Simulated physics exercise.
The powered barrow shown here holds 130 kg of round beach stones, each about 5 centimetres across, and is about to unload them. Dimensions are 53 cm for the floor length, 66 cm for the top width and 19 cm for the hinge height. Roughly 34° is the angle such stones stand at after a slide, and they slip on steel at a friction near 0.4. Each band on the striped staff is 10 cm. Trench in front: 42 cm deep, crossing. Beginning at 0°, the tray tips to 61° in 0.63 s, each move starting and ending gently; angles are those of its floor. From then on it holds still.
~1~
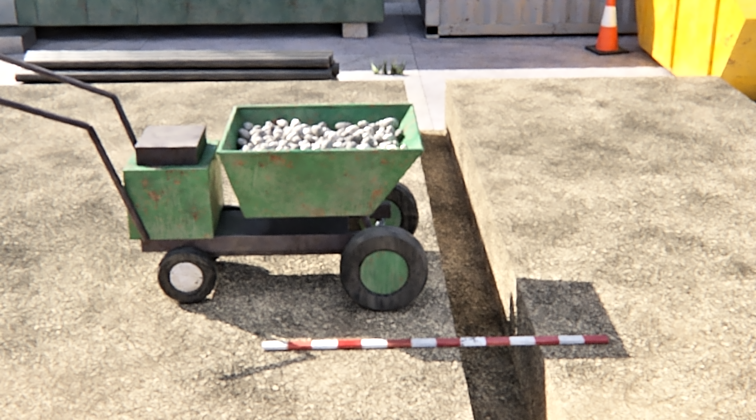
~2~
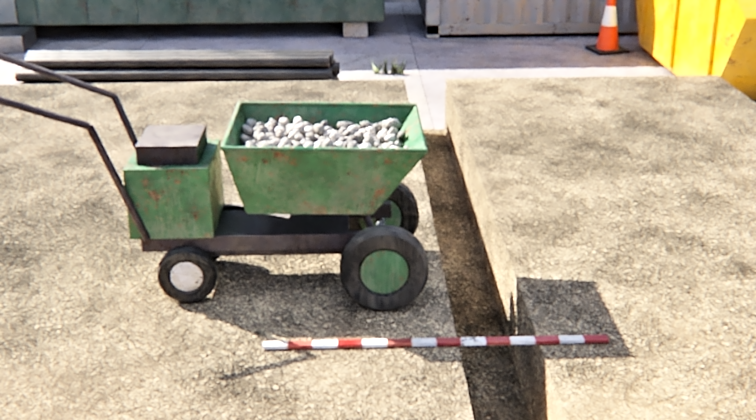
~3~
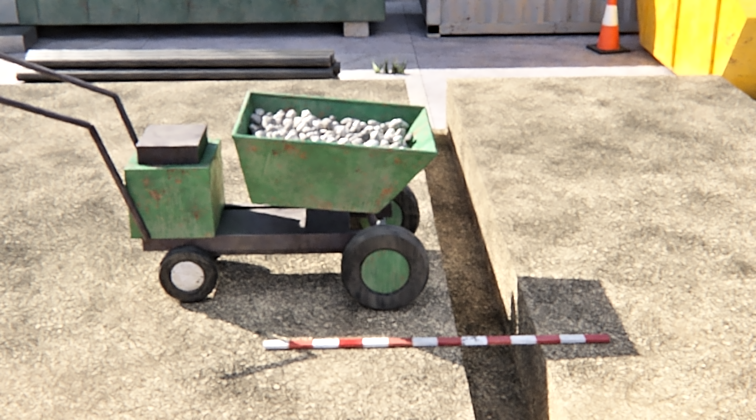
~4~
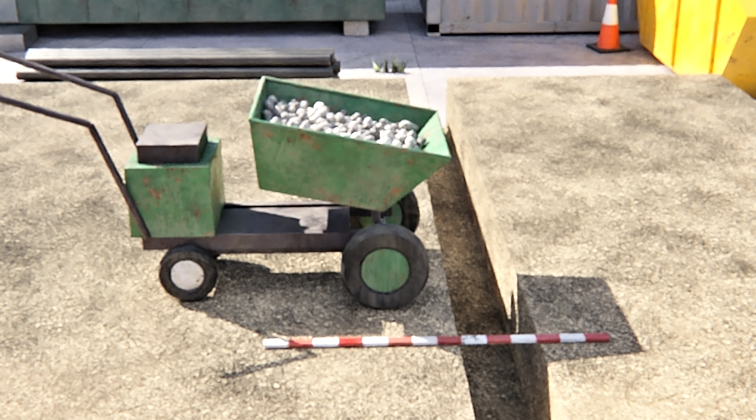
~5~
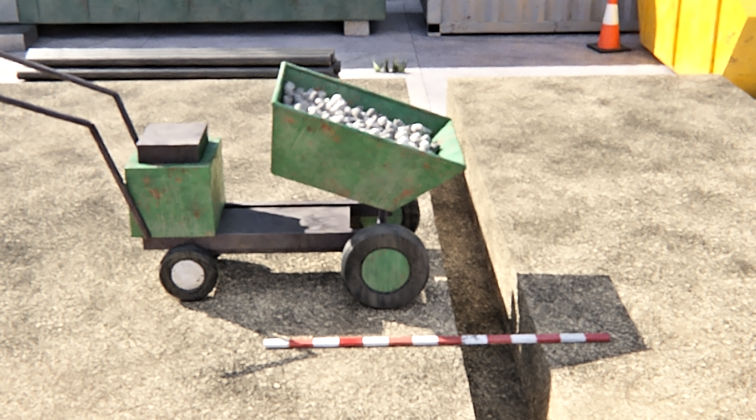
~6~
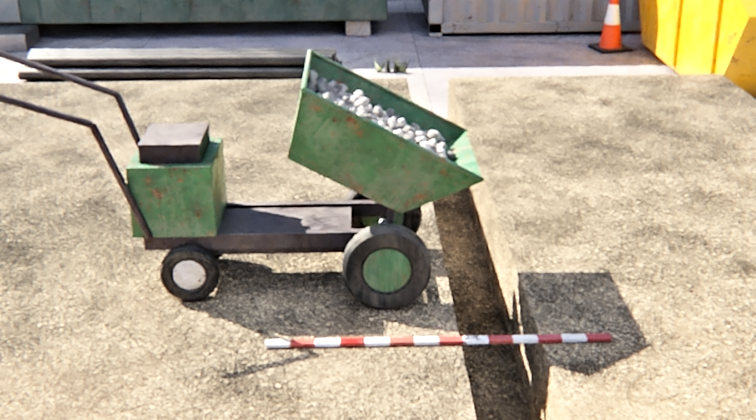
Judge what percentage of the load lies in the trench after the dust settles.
About 16 %.
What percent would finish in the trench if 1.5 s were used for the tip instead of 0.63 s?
It would come to roughly 25 per cent.
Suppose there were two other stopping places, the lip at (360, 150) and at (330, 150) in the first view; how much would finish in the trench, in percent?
I'd say some 50 per cent and some 65 per cent.
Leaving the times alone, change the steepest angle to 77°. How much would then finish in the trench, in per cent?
Some 15% would finish there.
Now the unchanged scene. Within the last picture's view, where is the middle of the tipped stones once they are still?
(578, 270).
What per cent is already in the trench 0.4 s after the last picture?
At that moment: Approx. 0 %.
Then, 0.2 s after the last picture the floor is at 51°, 100 % in the tray; the foremost stones are at (486, 189).
Then, 0.4 s after the last picture the floor is at 61°, 86 % in the tray, 2 % in the trench, 12 % past the trench; the foremost stones are at (582, 268).
Then, 0.8 s after the last picture the floor is at 61°, 39 % in the tray, 1 % in the trench, 60 % past the trench; the foremost stones are at (712, 271).
Then, 2.7 s after the last picture the floor is at 61°, 14 % in the tray, 16 % in the trench, 70 % past the trench; the foremost stones are past the picture's edge.
